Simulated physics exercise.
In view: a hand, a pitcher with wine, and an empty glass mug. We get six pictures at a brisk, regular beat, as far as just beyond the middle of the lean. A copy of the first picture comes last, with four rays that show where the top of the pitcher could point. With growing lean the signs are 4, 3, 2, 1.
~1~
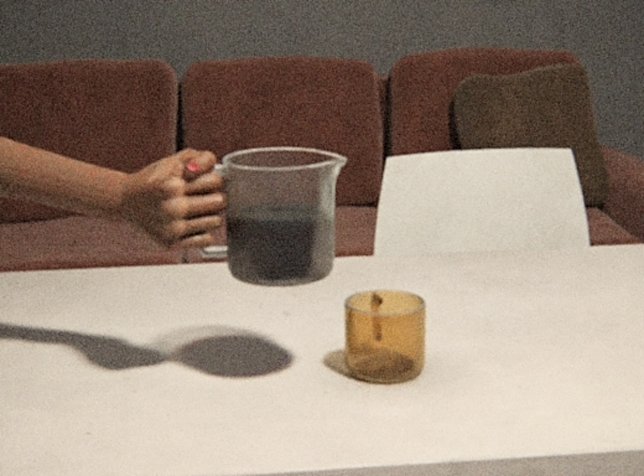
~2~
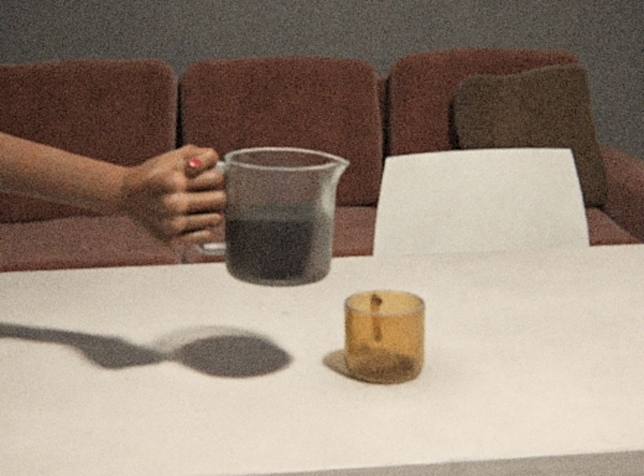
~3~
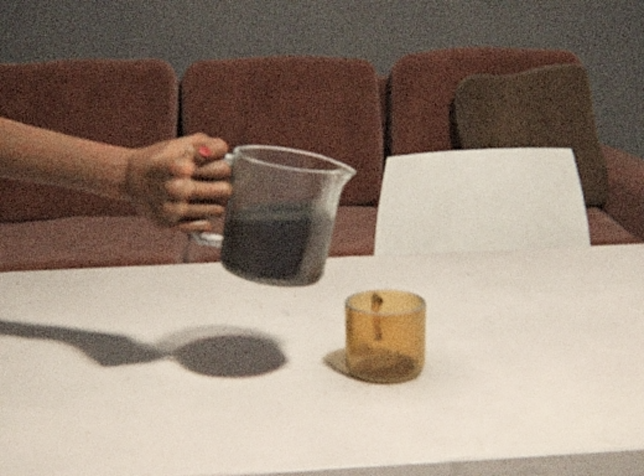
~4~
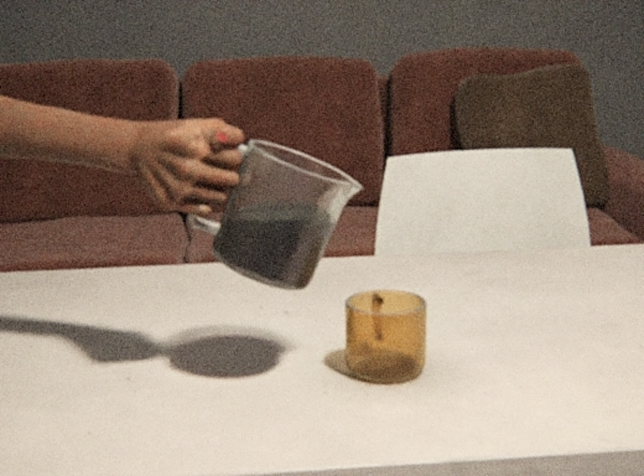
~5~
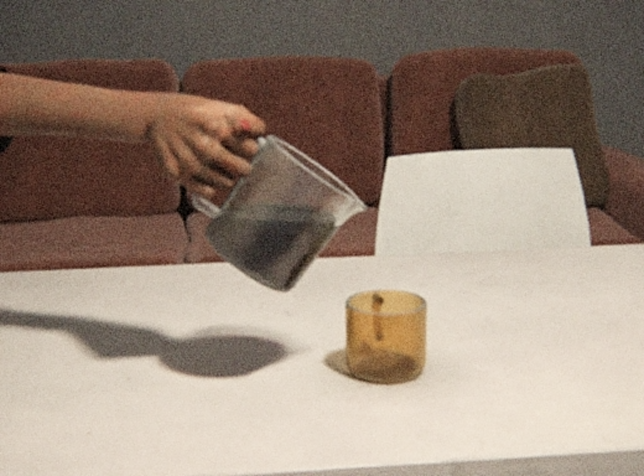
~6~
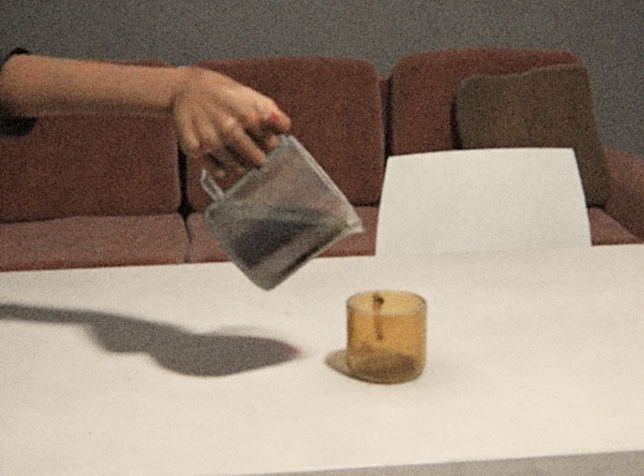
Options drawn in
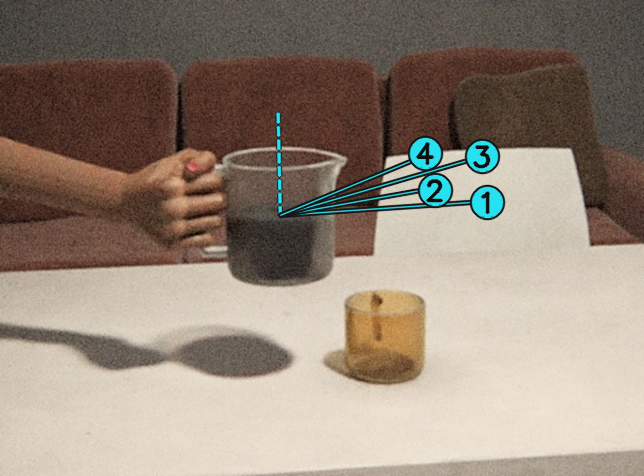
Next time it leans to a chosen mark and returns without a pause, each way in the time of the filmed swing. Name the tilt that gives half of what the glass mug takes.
4 beats the others.
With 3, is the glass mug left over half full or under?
Over.
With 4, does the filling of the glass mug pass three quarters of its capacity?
No.
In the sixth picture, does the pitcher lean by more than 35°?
Yes.
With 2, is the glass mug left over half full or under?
Over half.
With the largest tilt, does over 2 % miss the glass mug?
Yes, it does.
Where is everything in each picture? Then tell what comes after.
In the first picture, upright, lip at (344, 159); rim of the glass mug round (385, 301); nothing has left yet.
In the second picture, tipped about 3°, lip at (346, 162); nothing has left yet.
In the third picture, tipped about 10°, lip at (353, 171); nothing has left yet.
In the fourth picture, tipped about 22°, lip at (361, 187); nothing has left yet.
In the fifth picture, tipped about 36°, lip at (365, 207); nothing has left yet.
In the sixth picture, tipped about 52°, lip at (364, 228); nothing has left yet.
In cyan, 1 at (470, 202); 2 at (417, 190); 3 at (465, 161); 4 at (410, 161).
If 1 is chosen, the glass mug ends with about 83 % of what it can hold; 19 % of the wine is spilt.
If 2 is chosen, the glass mug ends with about 79 % of what it can hold; 11 % of the wine is spilt.
If 3 is chosen, the glass mug ends with about 70 % of what it can hold; 5 % of the wine is spilt.
If 4 is chosen, the glass mug ends with about 53 % of what it can hold; 3 % of the wine is spilt.
